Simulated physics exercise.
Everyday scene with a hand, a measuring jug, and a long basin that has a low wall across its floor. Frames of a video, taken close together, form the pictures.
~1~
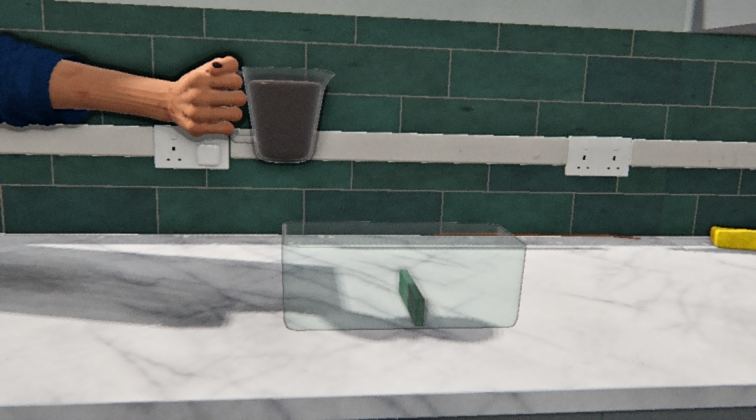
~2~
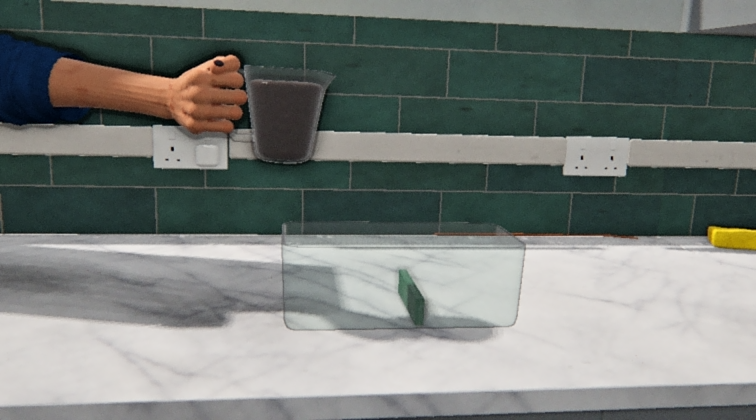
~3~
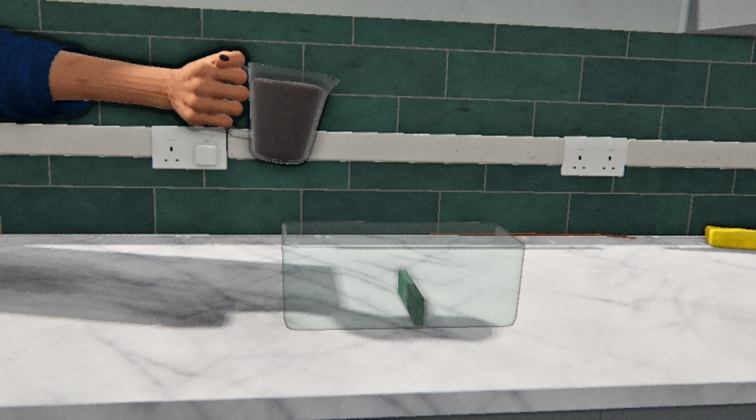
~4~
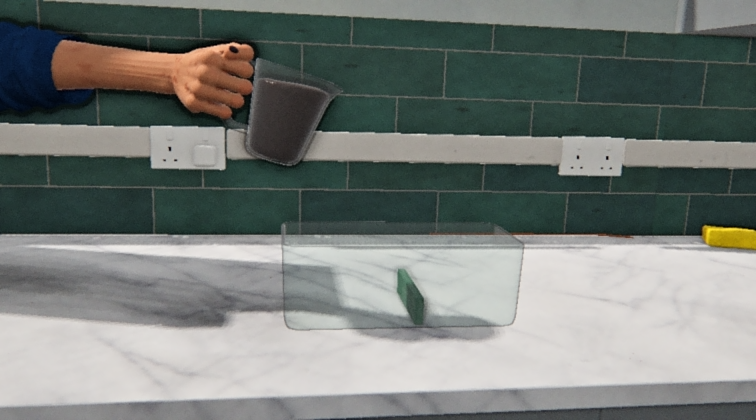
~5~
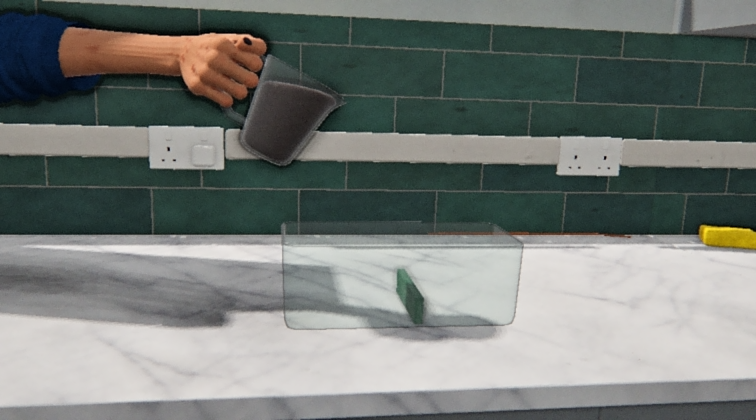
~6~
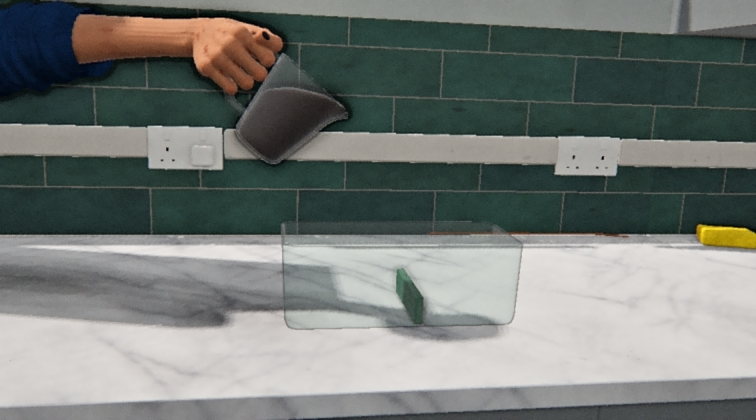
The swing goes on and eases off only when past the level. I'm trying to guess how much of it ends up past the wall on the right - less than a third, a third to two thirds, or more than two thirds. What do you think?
The share right of the wall lands beneath the one-third mark.
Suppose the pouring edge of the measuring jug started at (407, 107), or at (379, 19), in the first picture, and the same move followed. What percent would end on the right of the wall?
About 70 % the first time, about 40 % the second.
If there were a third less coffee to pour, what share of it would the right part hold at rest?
5 %.
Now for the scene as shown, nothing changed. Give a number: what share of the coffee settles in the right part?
Some 10 per cent.
A moment on, the measuring jug is tipped right over and 32 per cent is still to pour, 34 is left of the wall and 0 right of it.
Next, the measuring jug is tipped right over and 1 per cent is still to pour, 80 is left of the wall and 3 right of it.
Then the measuring jug is tipped right over and 0 per cent is still to pour, 82 is left of the wall and 9 right of it.
Later the measuring jug is tipped right over and 0 per cent is still to pour, 82 is left of the wall and 9 right of it.
Finally, 82 per cent lies left of the wall, 9 right of it and 9 outside.
